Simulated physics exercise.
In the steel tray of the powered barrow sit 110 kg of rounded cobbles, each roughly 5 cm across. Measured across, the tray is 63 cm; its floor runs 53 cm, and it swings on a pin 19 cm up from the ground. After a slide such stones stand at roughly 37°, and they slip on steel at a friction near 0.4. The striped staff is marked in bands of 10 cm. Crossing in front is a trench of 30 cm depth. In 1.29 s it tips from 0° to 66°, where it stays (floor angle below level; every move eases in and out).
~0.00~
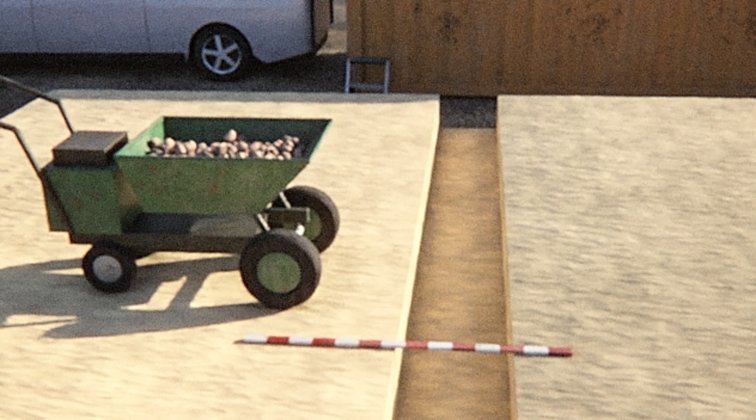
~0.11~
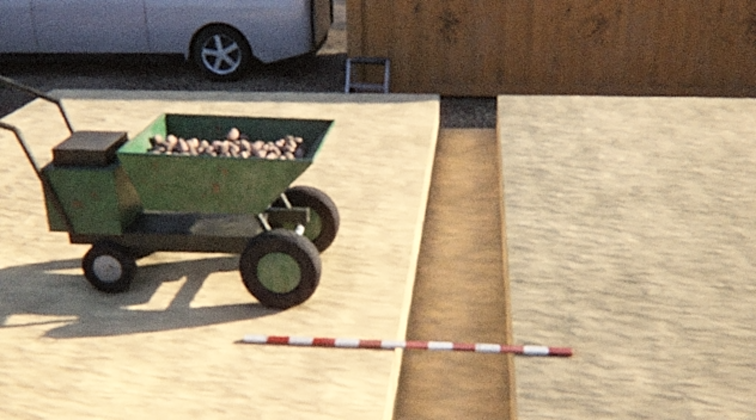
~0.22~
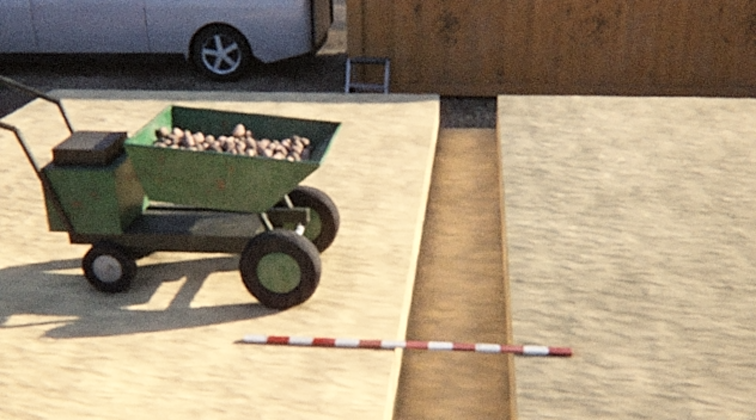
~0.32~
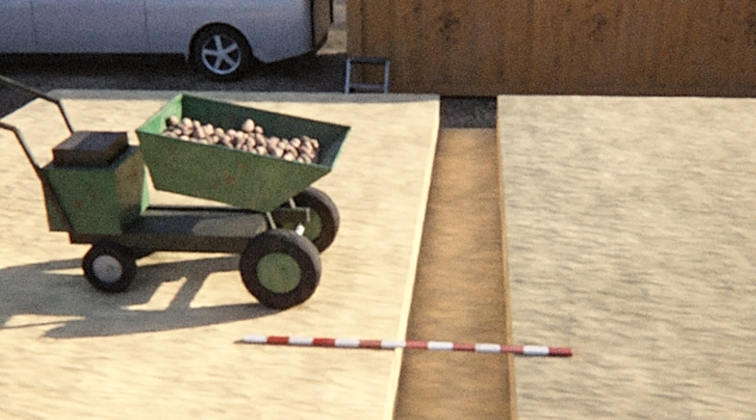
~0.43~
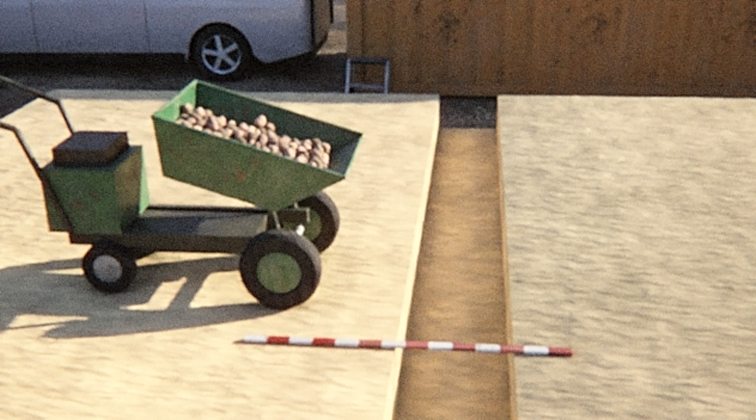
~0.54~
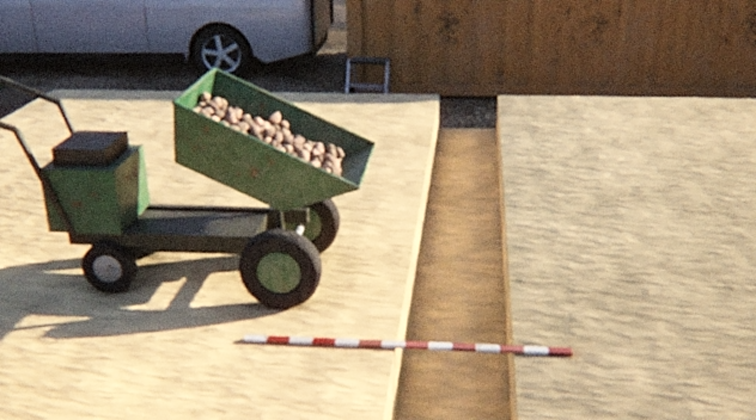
The green steel tray of a powered barrow, holding rounded pinkish-brown cobbles, starts level, then swings up at its left end and tilts steadily down to the right, the stones riding along with it. The barrow's body and dark wheels stay still on pale ground, left of a brown trench and a red-and-white striped pole. Seen from slightly above by an unmoving camera, the sunlit yard has a silver vehicle and wooden fence behind.
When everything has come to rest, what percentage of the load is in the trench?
About 100 per cent.
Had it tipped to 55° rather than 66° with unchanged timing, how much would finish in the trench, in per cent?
It would come to about 75 percent.
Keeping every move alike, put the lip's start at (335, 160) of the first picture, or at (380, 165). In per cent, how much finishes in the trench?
95 and 50 %.
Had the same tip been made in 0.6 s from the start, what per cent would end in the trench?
Roughly 90 per cent would.
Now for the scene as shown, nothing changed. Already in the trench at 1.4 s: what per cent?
40 per cent or so by then.
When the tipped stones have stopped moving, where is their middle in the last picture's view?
I'd point somewhere around (468, 328).
After 1.0 s the floor is at 56°; 100 % in the tray; the foremost stones are at (392, 211).
After 1.4 s the floor is at 66°; 62 % in the tray, 38 % in the trench; the foremost stones are at (493, 335).
After 1.7 s the floor is at 66°; 24 % in the tray, 76 % in the trench; the foremost stones are at (504, 341).
After 3.7 s the floor is at 66°; 0 % in the tray, 100 % in the trench; the foremost stones are at (504, 338).
